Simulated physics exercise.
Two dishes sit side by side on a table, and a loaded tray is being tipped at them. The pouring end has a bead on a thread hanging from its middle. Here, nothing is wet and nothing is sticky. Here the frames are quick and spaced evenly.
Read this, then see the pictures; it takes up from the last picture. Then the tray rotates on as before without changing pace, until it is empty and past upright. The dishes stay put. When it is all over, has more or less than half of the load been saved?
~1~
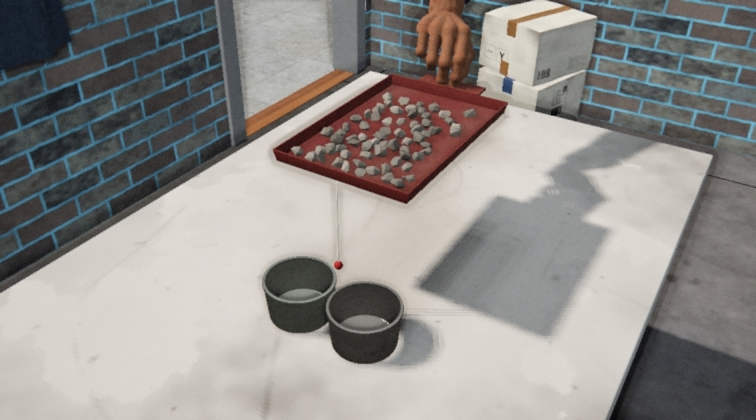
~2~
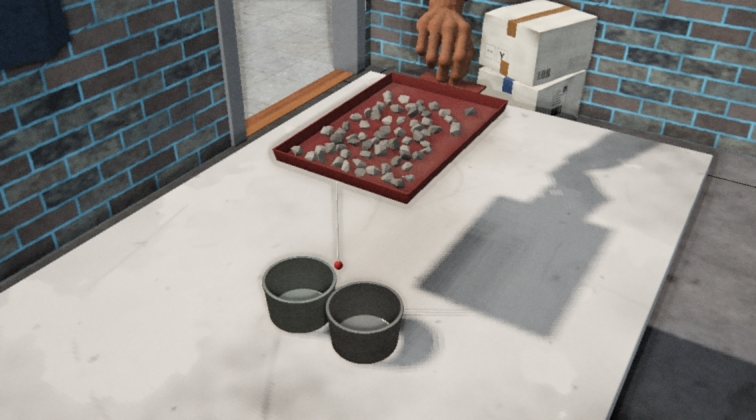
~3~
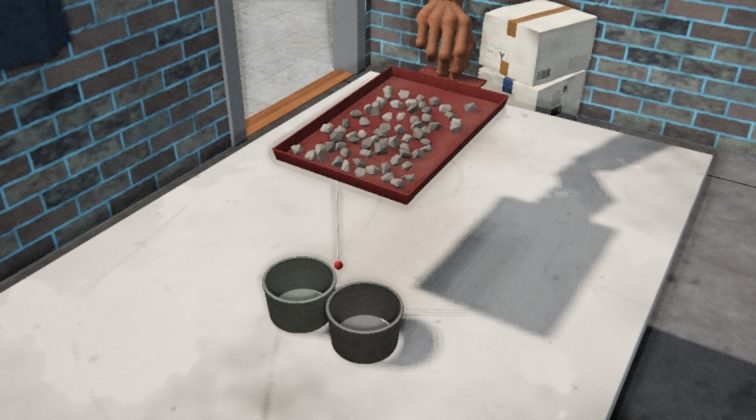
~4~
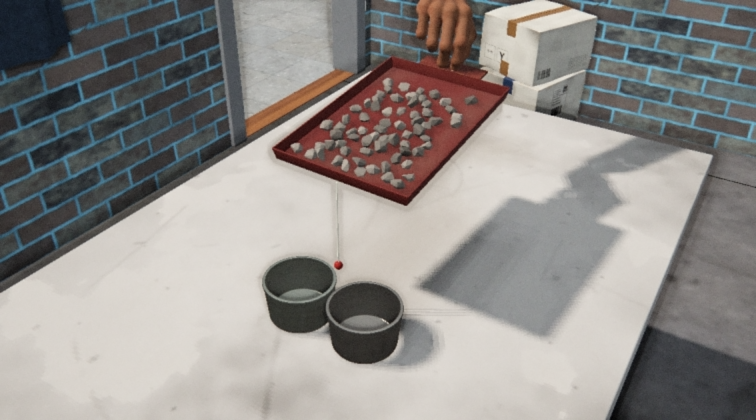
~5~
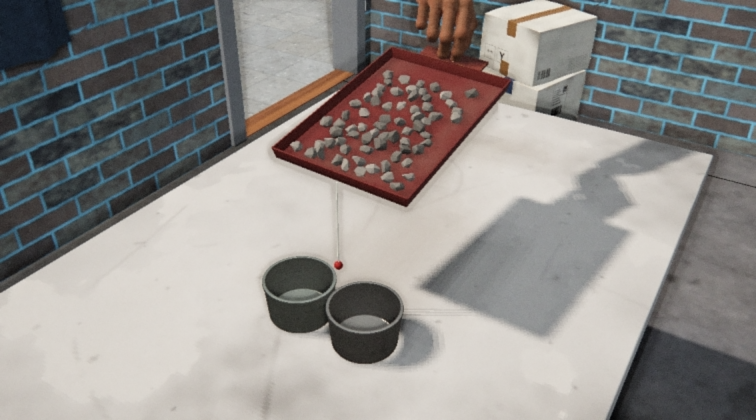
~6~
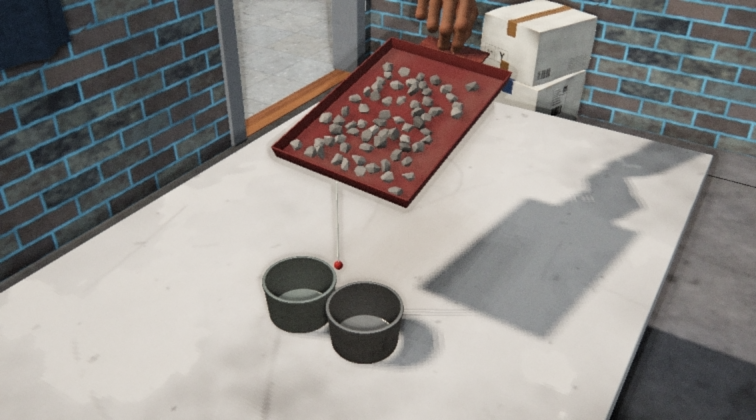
Turns out most of it gets caught in the end.
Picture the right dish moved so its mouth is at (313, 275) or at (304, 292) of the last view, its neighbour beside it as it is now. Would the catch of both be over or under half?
Shy of half, then shy of half.
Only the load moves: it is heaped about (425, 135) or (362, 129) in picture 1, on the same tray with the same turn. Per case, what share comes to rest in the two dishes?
The first gives 60 %, the second 60 %.
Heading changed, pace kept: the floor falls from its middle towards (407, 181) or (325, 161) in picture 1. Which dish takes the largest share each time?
Note: Place 1, the dish at the right; place 2, the dish at the left.
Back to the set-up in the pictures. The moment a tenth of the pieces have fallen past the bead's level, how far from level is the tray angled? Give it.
The tilt then is about 95°.
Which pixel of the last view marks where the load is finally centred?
Centre at rest, last view: Approx. (363, 336).
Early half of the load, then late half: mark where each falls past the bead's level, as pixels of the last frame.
First around (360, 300), afterwards around (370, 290).
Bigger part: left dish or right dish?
Fuller at the end: The rightward one.
Soon after the last picture, tray tipped steeply; nearly all on the tray; a small part in the air.
A little later, tray tipped right over; about half on the tray; a small part in the right dish; a stray few in the left dish; a small part outside both; about a third in the air.
Later still, tray tipped past a quarter turn; about two thirds in the right dish; a small part in the left dish; about a third outside both.
At rest, tray tipped past a quarter turn; about two thirds in the right dish; a small part in the left dish; about a third outside both.
